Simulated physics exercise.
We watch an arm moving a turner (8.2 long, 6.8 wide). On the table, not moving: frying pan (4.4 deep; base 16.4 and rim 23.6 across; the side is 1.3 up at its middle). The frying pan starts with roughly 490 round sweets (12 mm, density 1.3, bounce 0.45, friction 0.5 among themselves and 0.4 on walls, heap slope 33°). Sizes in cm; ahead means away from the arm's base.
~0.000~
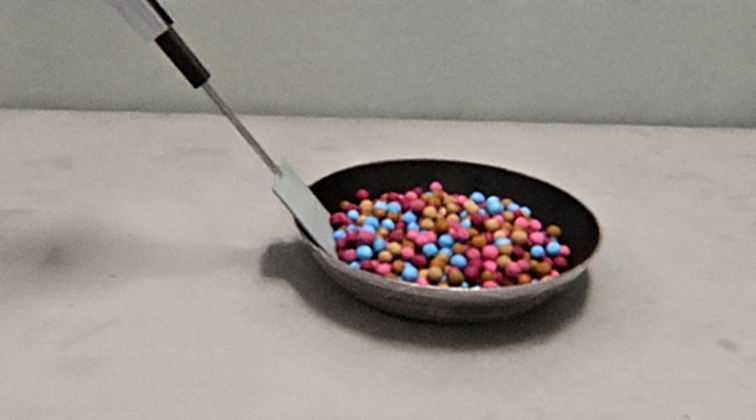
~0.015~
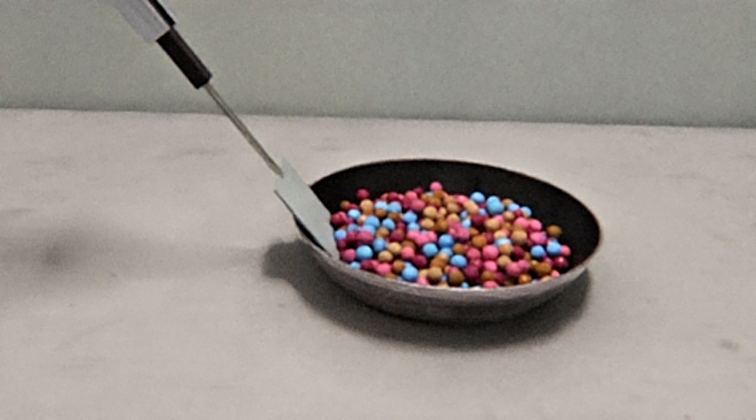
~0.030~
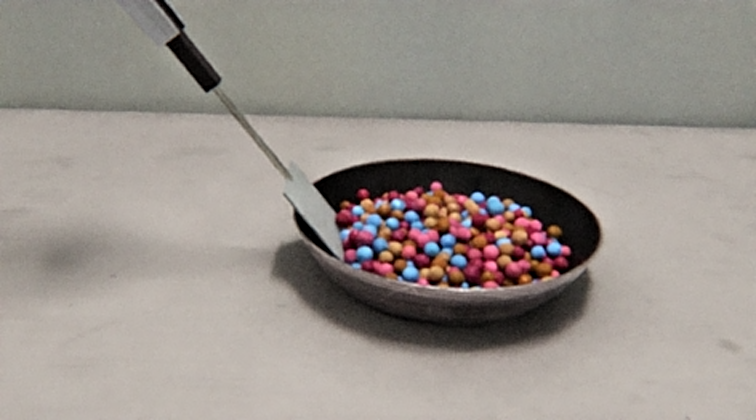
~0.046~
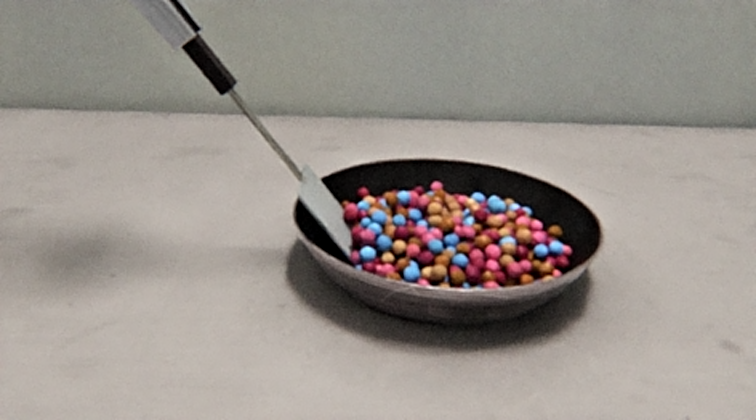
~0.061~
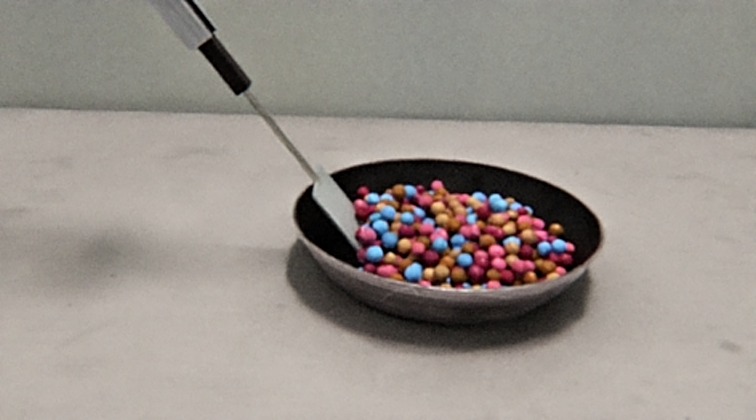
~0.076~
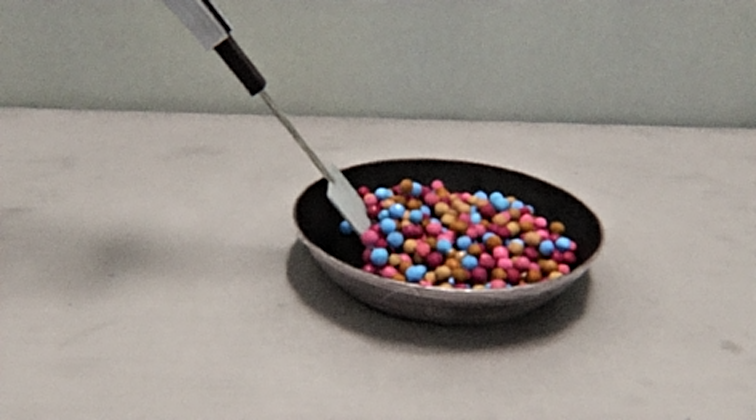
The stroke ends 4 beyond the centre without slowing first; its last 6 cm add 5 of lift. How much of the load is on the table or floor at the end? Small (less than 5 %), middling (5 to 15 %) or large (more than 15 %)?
A middling share, 5 to 15 %, ends on the table or floor.
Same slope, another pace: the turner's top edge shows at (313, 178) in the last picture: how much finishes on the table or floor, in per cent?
Some 0 per cent.
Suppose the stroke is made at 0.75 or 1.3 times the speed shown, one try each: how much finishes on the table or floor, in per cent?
About 0 and 15 per cent.
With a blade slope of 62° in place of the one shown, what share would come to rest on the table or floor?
Then about 5 per cent.
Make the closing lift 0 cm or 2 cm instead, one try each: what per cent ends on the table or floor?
Some 0 and 0 per cent.
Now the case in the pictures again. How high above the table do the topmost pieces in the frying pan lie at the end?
Roughly 5.0 cm.
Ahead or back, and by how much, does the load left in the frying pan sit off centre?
Some 2.5 cm ahead.
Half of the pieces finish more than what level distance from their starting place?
Roughly 2 cm.
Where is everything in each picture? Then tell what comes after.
The turner top edge at (277, 172), sloping 53°; upper third of the load around (439, 231), from x 335 to 565, top at y 190; 494 in the frying pan, in the first picture.
The turner top edge at (279, 173), sloping 53°; upper third of the load around (439, 231), from x 335 to 565, top at y 190, in the second picture.
The turner top edge at (287, 176), sloping 53°; upper third of the load around (439, 232), from x 340 to 565, top at y 190, in the third picture.
The turner top edge at (301, 178), sloping 53°; upper third of the load around (439, 230), from x 345 to 565, top at y 190, in the fourth picture.
The turner top edge at (316, 179), sloping 53°; upper third of the load around (442, 228), from x 345 to 565, top at y 185, in the fifth picture.
The turner top edge at (330, 179), sloping 53°; upper third of the load around (448, 227), from x 345 to 570, top at y 185; 494 in the frying pan, in the sixth picture.
After 0.11 s, sloping 53°, highest piece 6 above the table; 494 in the frying pan.
After 0.15 s, sloping 53°, highest piece 7 above the table; 494 in the frying pan.
After 0.37 s, sloping 53°, highest piece 5 above the table; 455 in the frying pan, 35 on the table or floor, 4 on the blade or in flight.
After 1.42 s, sloping 53°, highest piece 5 above the table; 455 in the frying pan, 39 on the table or floor.
In the end, 455 in the frying pan, 39 on the table or floor. That is 8 % on the table or floor.
